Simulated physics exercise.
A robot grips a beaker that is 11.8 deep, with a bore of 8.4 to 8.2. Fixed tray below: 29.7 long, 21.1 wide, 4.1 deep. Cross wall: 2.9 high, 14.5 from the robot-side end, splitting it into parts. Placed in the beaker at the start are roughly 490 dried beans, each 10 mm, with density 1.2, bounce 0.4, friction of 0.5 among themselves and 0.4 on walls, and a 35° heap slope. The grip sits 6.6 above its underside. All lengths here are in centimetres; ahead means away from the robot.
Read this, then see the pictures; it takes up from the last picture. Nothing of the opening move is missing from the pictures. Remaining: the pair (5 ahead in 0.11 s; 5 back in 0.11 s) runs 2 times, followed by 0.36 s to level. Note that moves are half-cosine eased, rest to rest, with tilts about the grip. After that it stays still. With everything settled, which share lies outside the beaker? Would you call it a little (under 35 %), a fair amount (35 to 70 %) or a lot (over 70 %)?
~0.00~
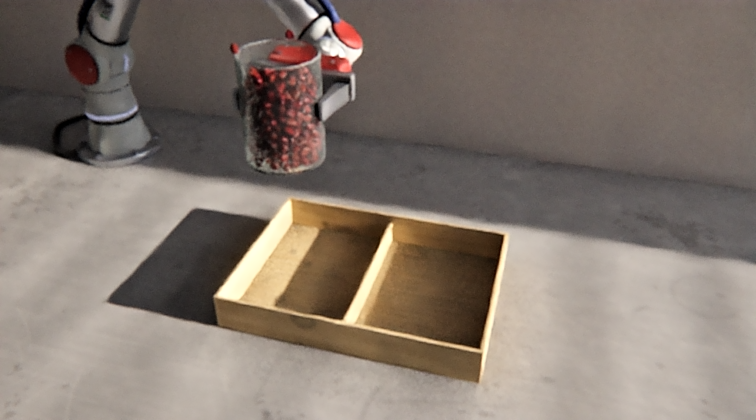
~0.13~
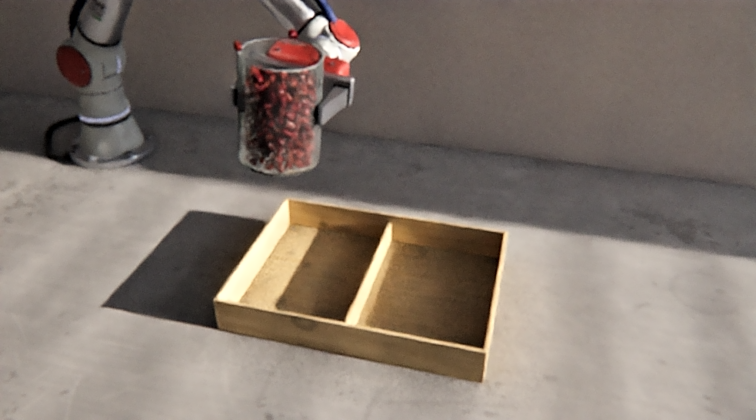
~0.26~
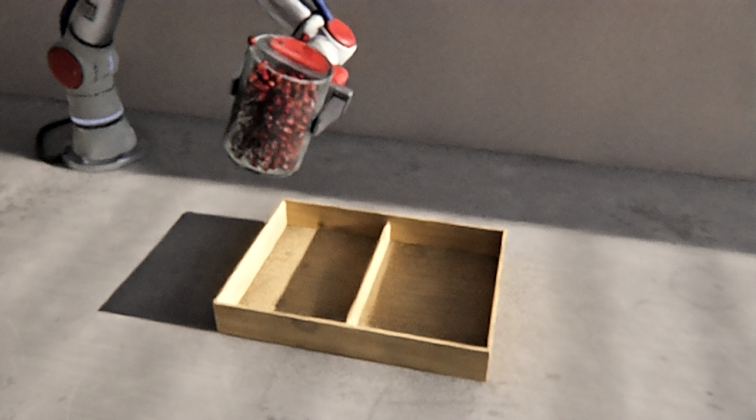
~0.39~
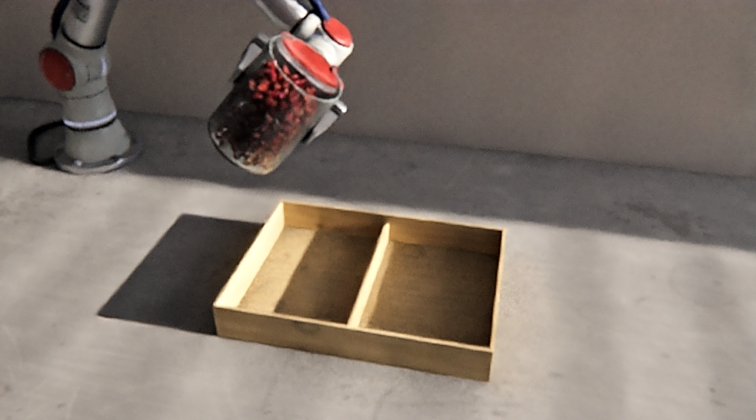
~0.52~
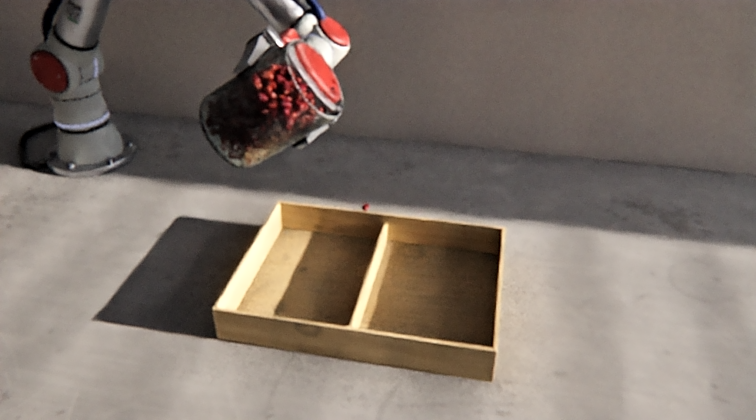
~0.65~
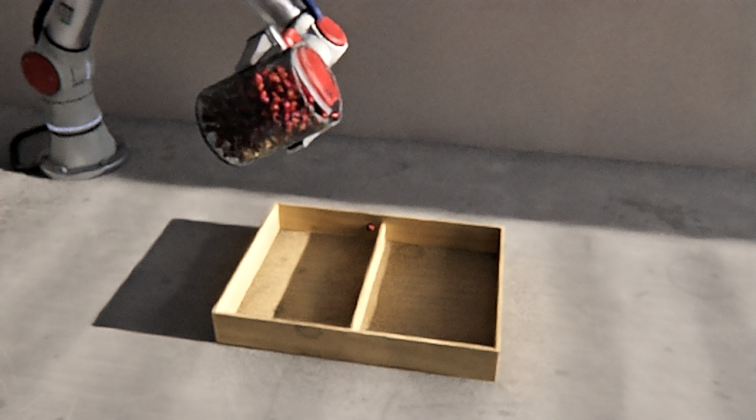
I would call it a little, under 35 %.
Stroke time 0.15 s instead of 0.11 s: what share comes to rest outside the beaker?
Estimate: Near 10 per cent.
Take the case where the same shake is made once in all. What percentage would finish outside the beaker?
15 per cent or so.
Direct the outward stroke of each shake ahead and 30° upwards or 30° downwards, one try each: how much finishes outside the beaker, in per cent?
It comes to around 40 per cent on the first try and around 10 per cent on the second.
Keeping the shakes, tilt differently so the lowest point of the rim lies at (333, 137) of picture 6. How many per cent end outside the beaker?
Roughly 65 percent, give or take.
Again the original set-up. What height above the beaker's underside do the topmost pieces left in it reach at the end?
Around 9.5 centimetres above the underside.
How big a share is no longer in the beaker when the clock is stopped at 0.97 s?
About 10 per cent.
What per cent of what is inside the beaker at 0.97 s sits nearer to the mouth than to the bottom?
I'd guess about 40 percent of it.
After 0.97 s, tilted 61° forward, highest piece 27 above the table; 432 in the beaker, 4 in the far-side part, 1 in the robot-side part, 53 in flight or on a rim.
After 1.29 s, tilted 25° forward, highest piece 28 above the table; 377 in the beaker, 82 in the far-side part, 26 in the robot-side part, 1 on the table or floor, 4 in flight or on a rim.
After 1.65 s, level, highest piece 27 above the table; 377 in the beaker, 85 in the far-side part, 26 in the robot-side part, 2 on the table or floor.
After 2.70 s, level, highest piece 27 above the table; 377 in the beaker, 85 in the far-side part, 26 in the robot-side part, 2 on the table or floor.
In the end, 377 in the beaker, 85 in the far-side part, 26 in the robot-side part, 2 on the table or floor. That is 23 % outside the beaker.
